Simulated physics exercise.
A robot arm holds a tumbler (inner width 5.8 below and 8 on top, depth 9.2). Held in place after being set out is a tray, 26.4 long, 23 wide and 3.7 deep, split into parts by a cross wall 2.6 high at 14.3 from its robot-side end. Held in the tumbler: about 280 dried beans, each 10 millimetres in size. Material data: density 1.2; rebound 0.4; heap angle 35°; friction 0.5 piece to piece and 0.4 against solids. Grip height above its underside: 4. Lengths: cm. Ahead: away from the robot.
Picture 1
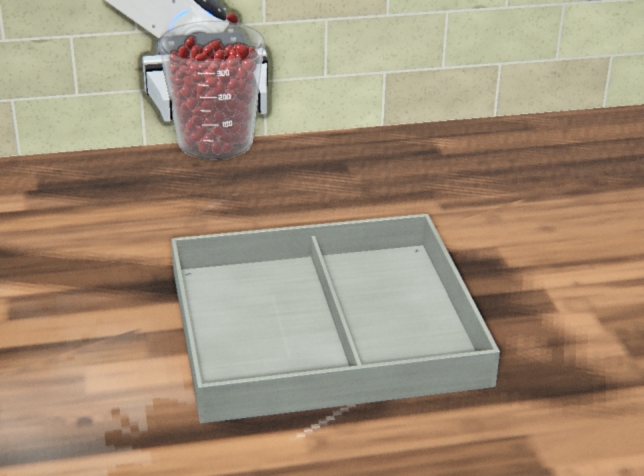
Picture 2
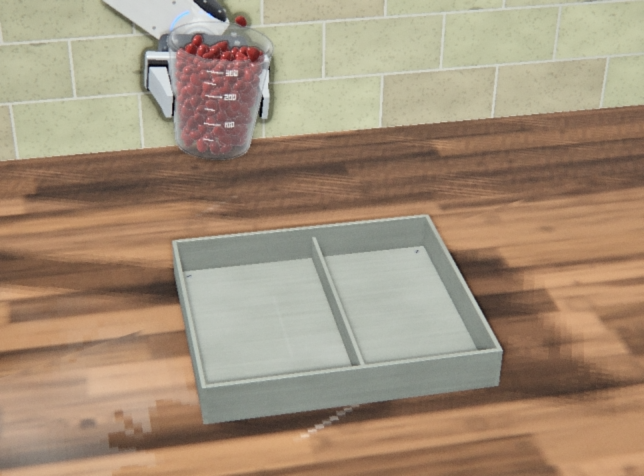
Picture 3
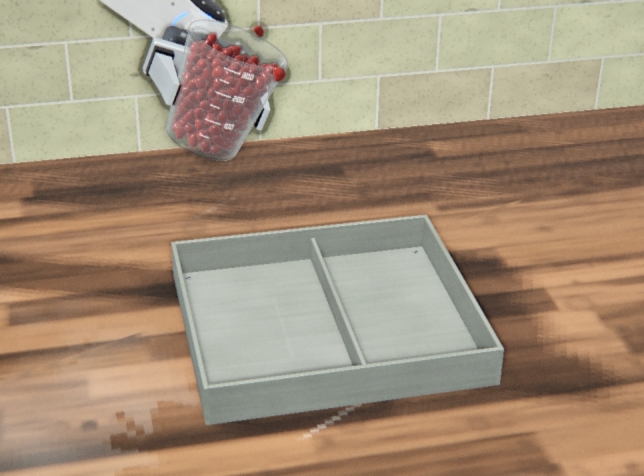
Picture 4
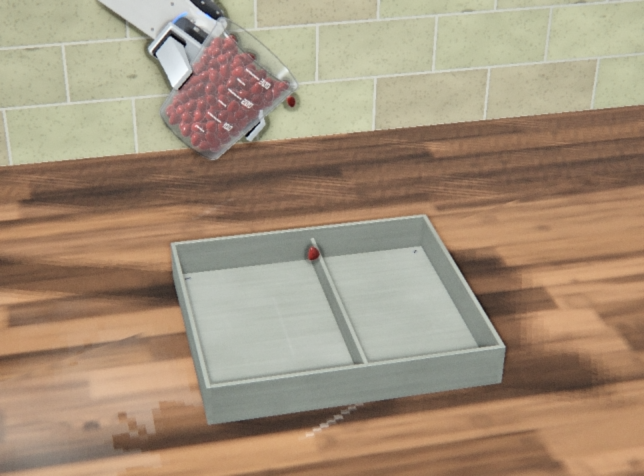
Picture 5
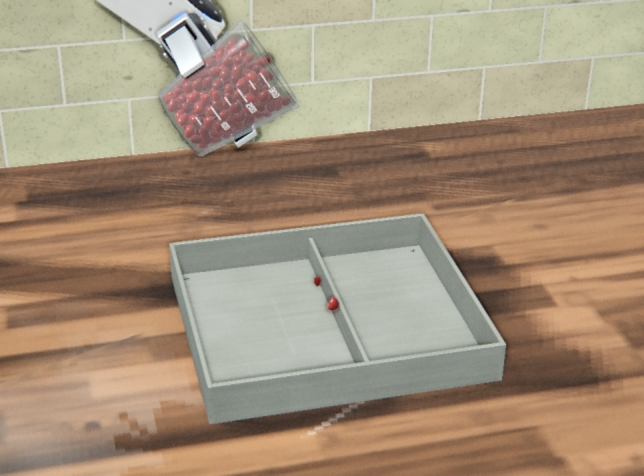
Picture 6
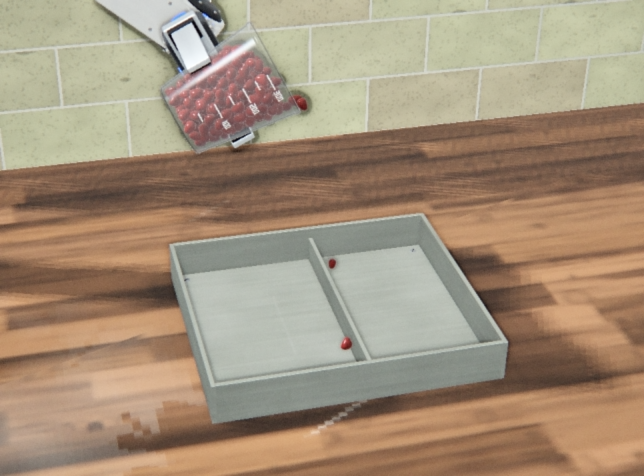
A robot arm holding a clear, marked container heaped with small red beans starts with it nearly upright, then tilts it steadily to the right above a wooden counter. A few beans leave the rim, and two land in the grey divided tray, ending on opposite sides of its divider.
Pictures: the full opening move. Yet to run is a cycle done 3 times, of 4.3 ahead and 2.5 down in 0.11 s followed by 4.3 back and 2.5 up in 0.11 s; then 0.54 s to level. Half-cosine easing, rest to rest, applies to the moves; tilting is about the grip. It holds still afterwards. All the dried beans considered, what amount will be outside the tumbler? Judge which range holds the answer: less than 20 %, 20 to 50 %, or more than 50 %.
The range is 20 to 50 %.
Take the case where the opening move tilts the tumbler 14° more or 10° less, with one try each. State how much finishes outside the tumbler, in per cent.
Roughly 65 and 25 percent.
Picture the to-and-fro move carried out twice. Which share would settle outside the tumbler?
Probably about 30 in a hundred.
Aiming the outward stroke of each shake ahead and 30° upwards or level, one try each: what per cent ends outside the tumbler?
Near 85 and 65 percent respectively.
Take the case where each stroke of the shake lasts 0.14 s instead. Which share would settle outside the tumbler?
25 %.
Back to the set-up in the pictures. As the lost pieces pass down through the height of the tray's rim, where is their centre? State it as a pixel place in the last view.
Centre: About (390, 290).
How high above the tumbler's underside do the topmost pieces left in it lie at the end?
Roughly 9.0 centimetres.
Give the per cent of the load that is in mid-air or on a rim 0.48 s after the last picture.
Around 10 per cent of the load.
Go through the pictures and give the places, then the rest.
The first picture shows the tumbler middle at (214, 94), level; upper third of the load around (214, 69), from x 175 to 250, top at y 20; 282 in the tumbler.
The second picture shows the tumbler middle at (217, 95), tilted 6° forward; upper third of the load around (217, 68), from x 180 to 260, top at y 20.
The third picture shows the tumbler middle at (219, 95), tilted 22° forward; upper third of the load around (220, 70), from x 180 to 280, top at y 30; 281 in the tumbler, 1 in flight or on a rim.
The fourth picture shows the tumbler middle at (222, 95), tilted 42° forward; upper third of the load around (227, 72), from x 170 to 315, top at y 40; 280 in the tumbler, 2 in flight or on a rim.
The fifth picture shows the tumbler middle at (224, 95), tilted 58° forward; upper third of the load around (230, 74), from x 170 to 335, top at y 45; 280 in the tumbler, 2 in the robot-side part.
The sixth picture shows the tumbler middle at (226, 95), tilted 64° forward; upper third of the load around (231, 76), from x 170 to 345, top at y 50; 280 in the tumbler, 1 in the robot-side part, 1 in the far-side part.
Then, 0.48 s on, tilted 64° forward, highest piece 27 above the table; 204 in the tumbler, 39 in the far-side part, 9 in the robot-side part, 2 on the table or floor, 28 in flight or on a rim.
Then, 0.96 s on, tilted 26° forward, highest piece 29 above the table; 178 in the tumbler, 68 in the far-side part, 25 in the robot-side part, 10 on the table or floor, 1 in flight or on a rim.
Then, 1.40 s on, level, highest piece 30 above the table; 178 in the tumbler, 68 in the far-side part, 25 in the robot-side part, 11 on the table or floor.
Then, 2.45 s on, level, highest piece 30 above the table; 178 in the tumbler, 68 in the far-side part, 25 in the robot-side part, 11 on the table or floor.
In the end, 178 in the tumbler, 68 in the far-side part, 25 in the robot-side part, 11 on the table or floor. That is 37 % outside the tumbler.
